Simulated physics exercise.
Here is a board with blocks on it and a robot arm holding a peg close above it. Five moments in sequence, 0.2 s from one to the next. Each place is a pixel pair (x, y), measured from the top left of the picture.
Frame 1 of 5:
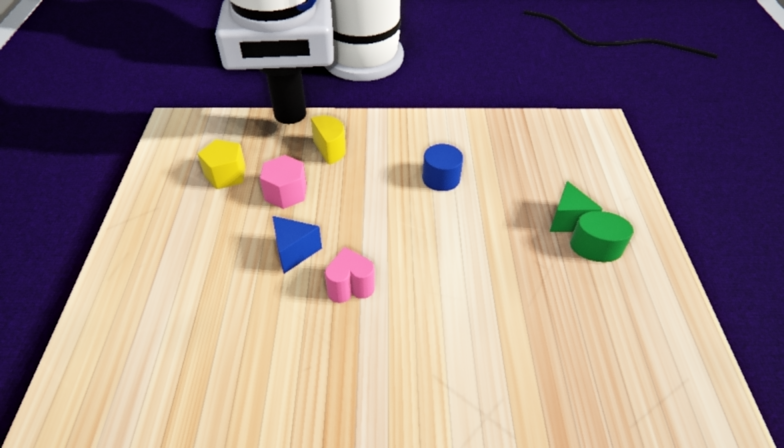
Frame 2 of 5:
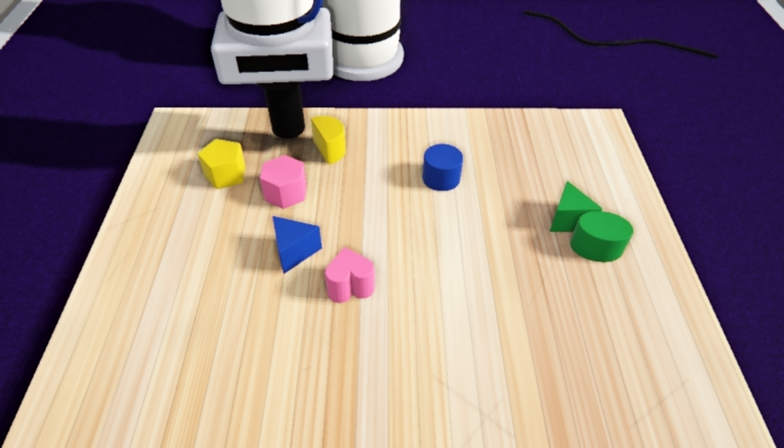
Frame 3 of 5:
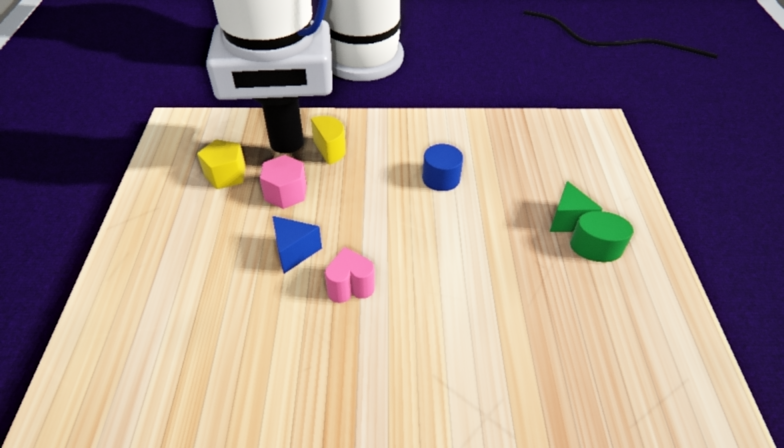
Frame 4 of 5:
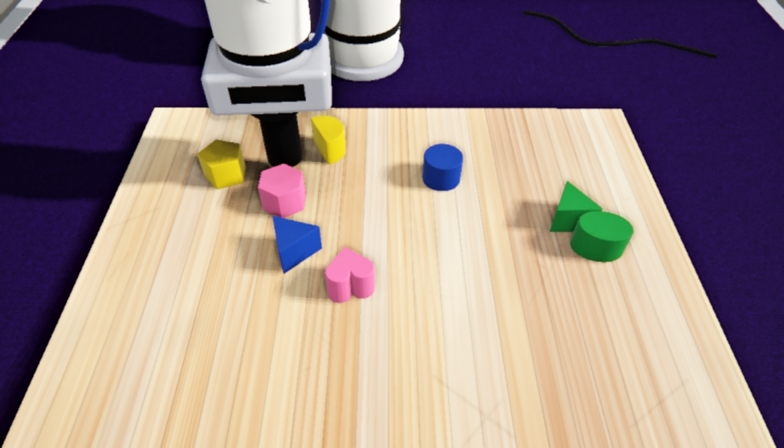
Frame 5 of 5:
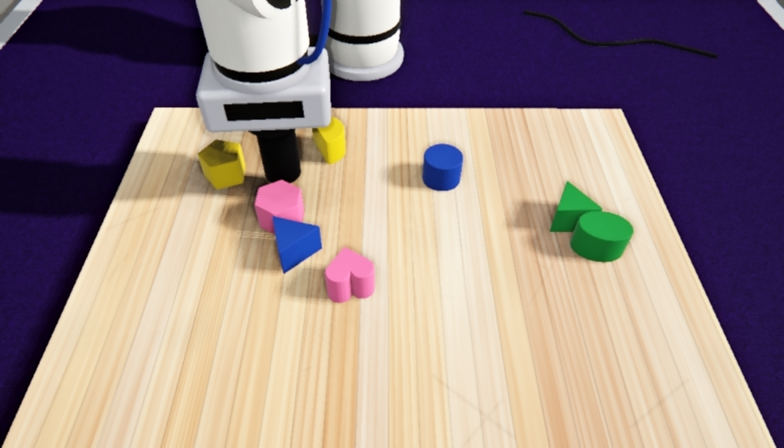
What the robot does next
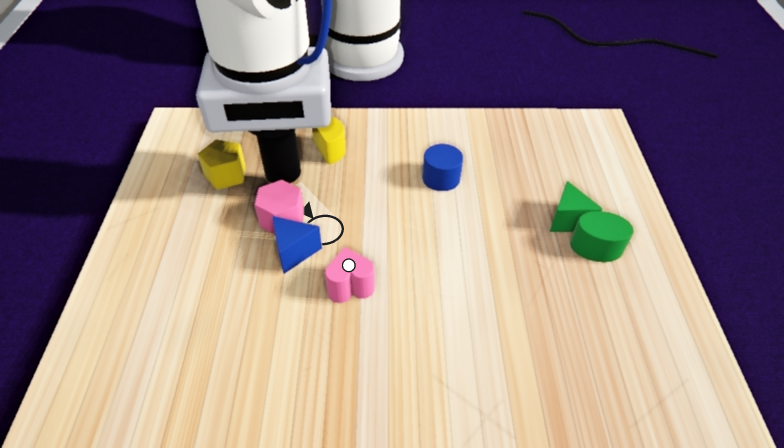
A robot arm lowers its black peg between the blocks and pushes the pink hexagon toward the blue triangle.
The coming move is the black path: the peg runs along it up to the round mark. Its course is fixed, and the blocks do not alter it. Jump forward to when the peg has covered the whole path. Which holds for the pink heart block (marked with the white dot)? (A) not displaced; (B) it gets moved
That would be A.
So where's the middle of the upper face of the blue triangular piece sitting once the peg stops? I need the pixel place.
Somewhere near (281, 251).
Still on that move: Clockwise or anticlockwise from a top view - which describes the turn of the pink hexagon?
Spins clockwise.
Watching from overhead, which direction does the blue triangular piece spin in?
Viewed from the top, it goes anticlockwise.
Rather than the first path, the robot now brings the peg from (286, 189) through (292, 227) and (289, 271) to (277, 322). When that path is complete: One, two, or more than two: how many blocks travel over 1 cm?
By the end of the path, two blocks have moved more than about a centimetre.
Drawn move, straight from (286, 189) to (324, 230); the dot is on the pink heart block.
On the path given first. Halfway along, peg at (302, 194); pink hexagon at (279, 214), turned 45° clockwise; blue triangular piece at (283, 244), turned 35° anticlockwise.
At the end, peg at (322, 214); pink hexagon at (281, 222), turned 80° clockwise; blue triangular piece at (281, 251), turned 30° anticlockwise; pink heart block still.
